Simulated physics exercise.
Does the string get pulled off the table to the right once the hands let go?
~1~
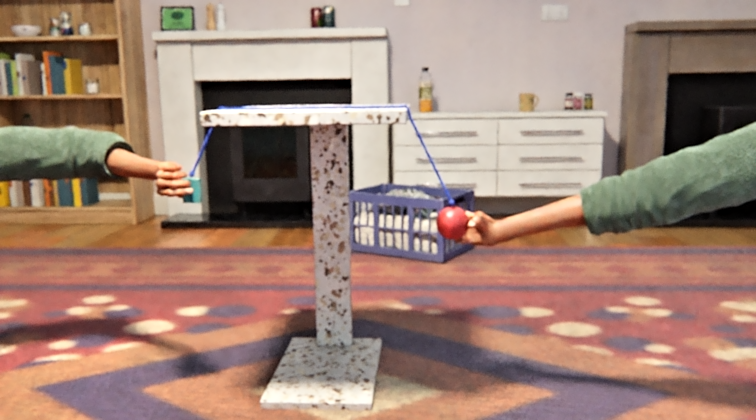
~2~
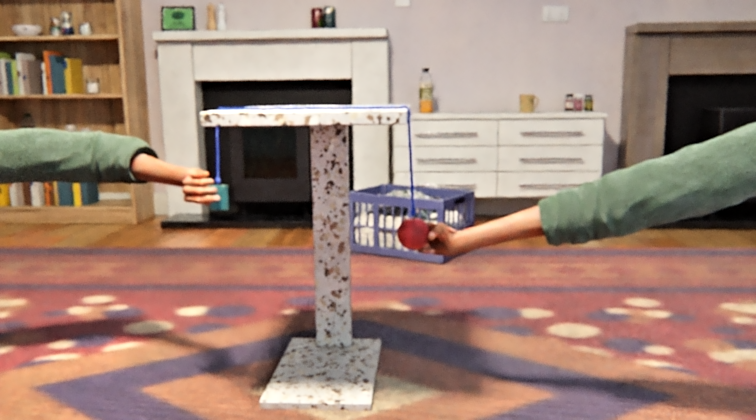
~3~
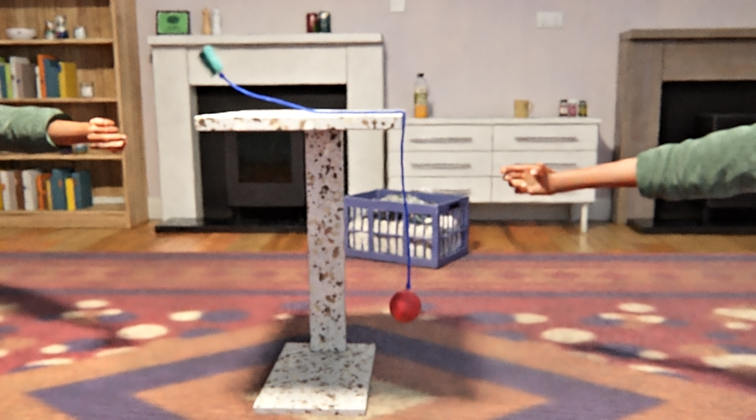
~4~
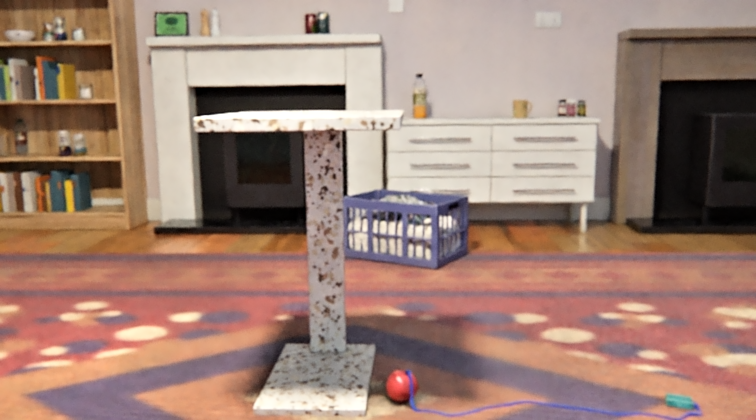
Yes, the string is pulled to the right as the red apple drops, and it ends up on the floor to the right of the table with the teal object.
